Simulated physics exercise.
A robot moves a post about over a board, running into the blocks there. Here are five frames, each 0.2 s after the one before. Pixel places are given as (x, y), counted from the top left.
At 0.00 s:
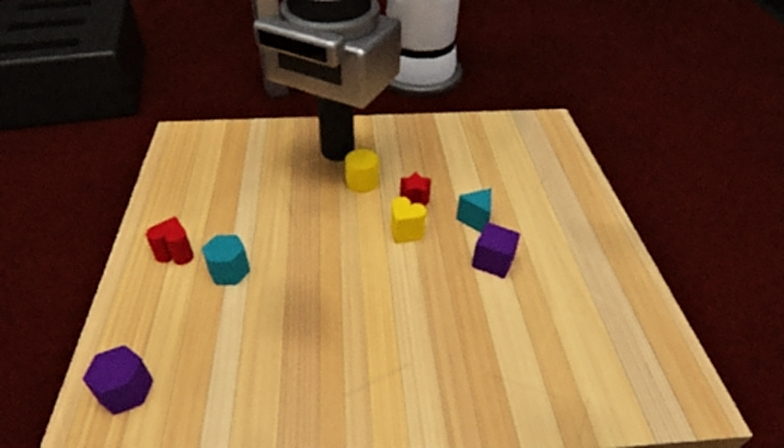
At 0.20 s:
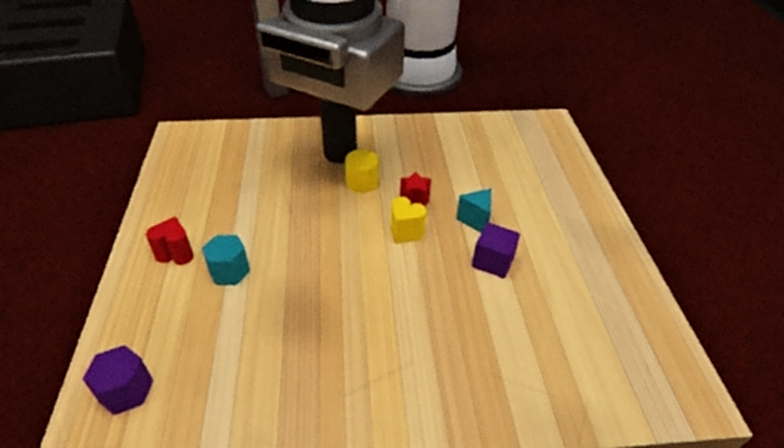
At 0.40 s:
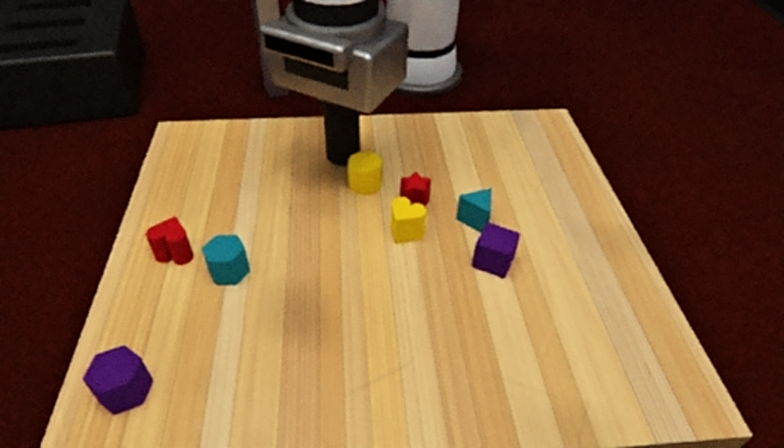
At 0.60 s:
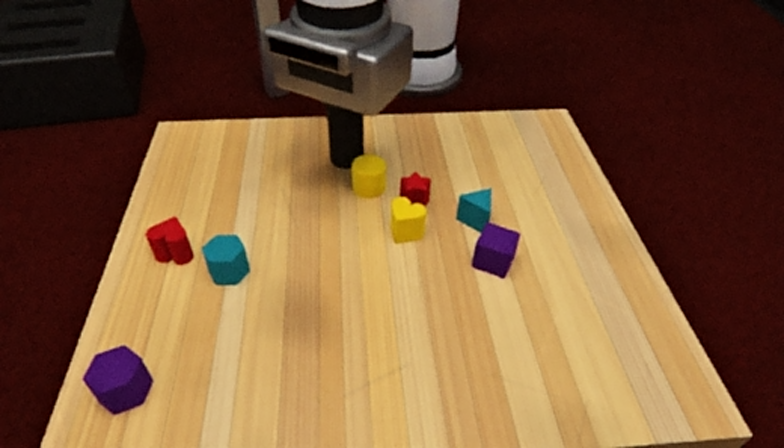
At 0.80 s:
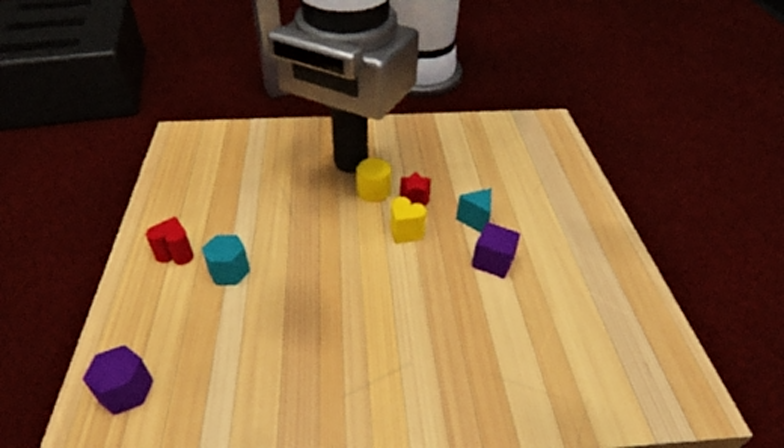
To begin with, a robot's dark post stands just behind a yellow round block on a wooden board scattered with red, turquoise, purple and yellow blocks. The post edges slightly forward and right, then nudges the round block a short way in that direction, while the other blocks stay put.
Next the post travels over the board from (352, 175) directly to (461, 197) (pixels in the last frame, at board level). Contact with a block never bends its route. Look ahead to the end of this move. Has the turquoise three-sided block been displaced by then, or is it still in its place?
It keeps its position.
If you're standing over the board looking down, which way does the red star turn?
That block twists counter-clockwise.
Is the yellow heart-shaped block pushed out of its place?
I believe not.
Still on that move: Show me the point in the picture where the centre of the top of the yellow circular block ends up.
It will end up at (399, 183).
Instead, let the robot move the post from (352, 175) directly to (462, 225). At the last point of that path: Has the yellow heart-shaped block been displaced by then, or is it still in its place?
It is shifted.
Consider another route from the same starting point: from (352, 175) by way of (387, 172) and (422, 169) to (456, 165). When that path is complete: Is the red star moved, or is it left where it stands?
The result: It stays put.
What follows on the original path. One third of the way, post at (388, 170); yellow circular block at (395, 180); red star at (424, 186), turned 35° anticlockwise.
Two thirds of the way, post at (425, 178); yellow circular block at (399, 183); red star at (428, 188), turned 40° anticlockwise.
At the end, post at (463, 185); yellow circular block at (399, 183); yellow heart-shaped block unmoved; red star at (428, 188), turned 40° anticlockwise; turquoise three-sided block unmoved.
